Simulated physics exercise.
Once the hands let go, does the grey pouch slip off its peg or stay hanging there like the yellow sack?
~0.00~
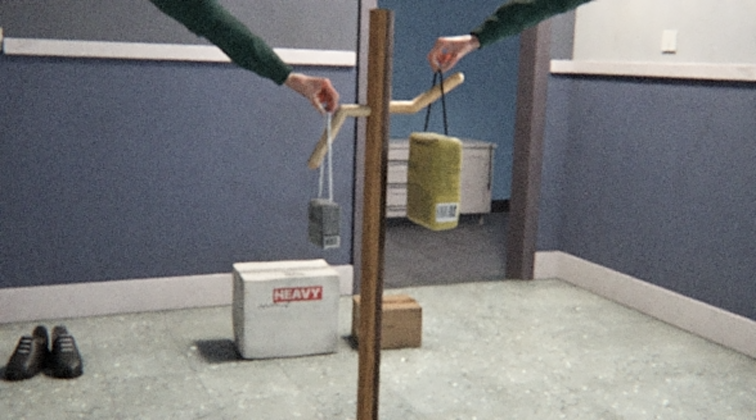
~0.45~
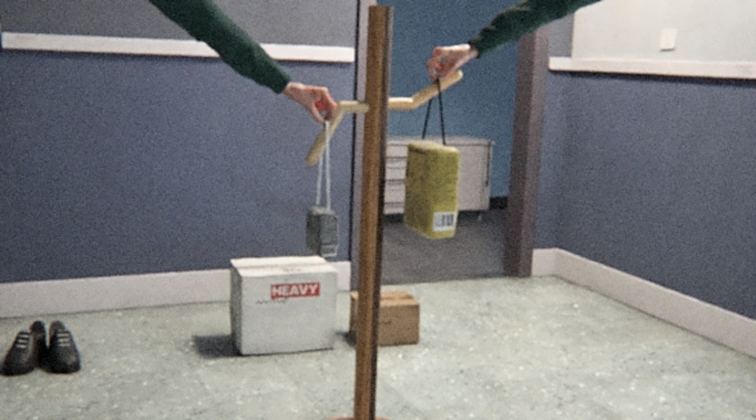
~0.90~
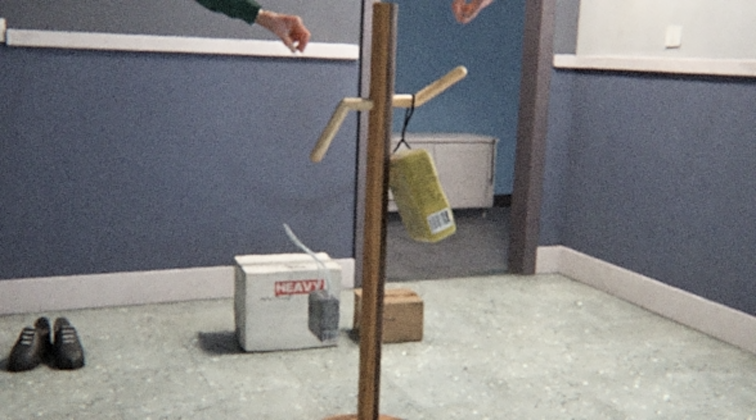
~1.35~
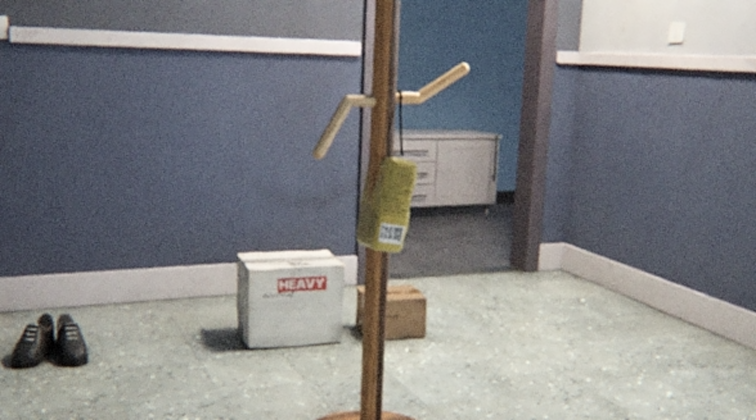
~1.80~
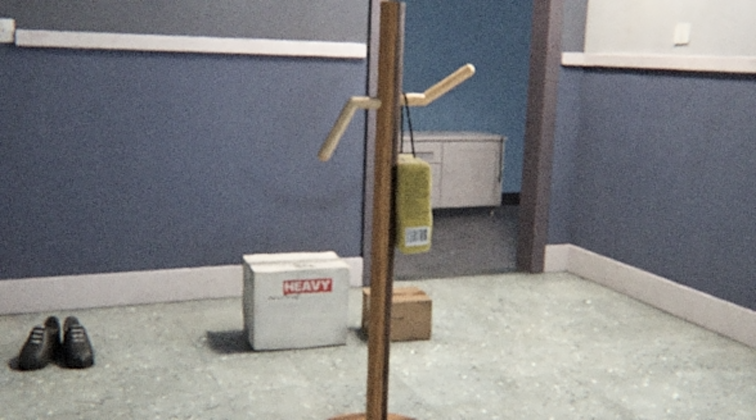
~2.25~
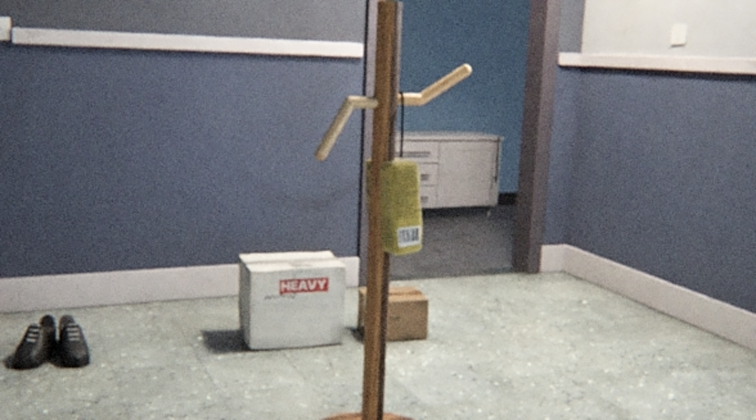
The grey pouch slips off its peg and drops, while the yellow sack holds on to its own.
Two hands in green sleeves reach in from either side of a wooden coat stand, seen from the front in a blue-walled room with black shoes, a white box and a brown box on the floor. The left hand lowers a small grey pouch by its cord toward the left peg, while the right hand lowers a yellow sack toward the right one. The hands let go and draw back. The grey pouch drops past the white box and goes out of sight. The yellow sack slides in toward the post, swings a little, and stays hanging from its peg.
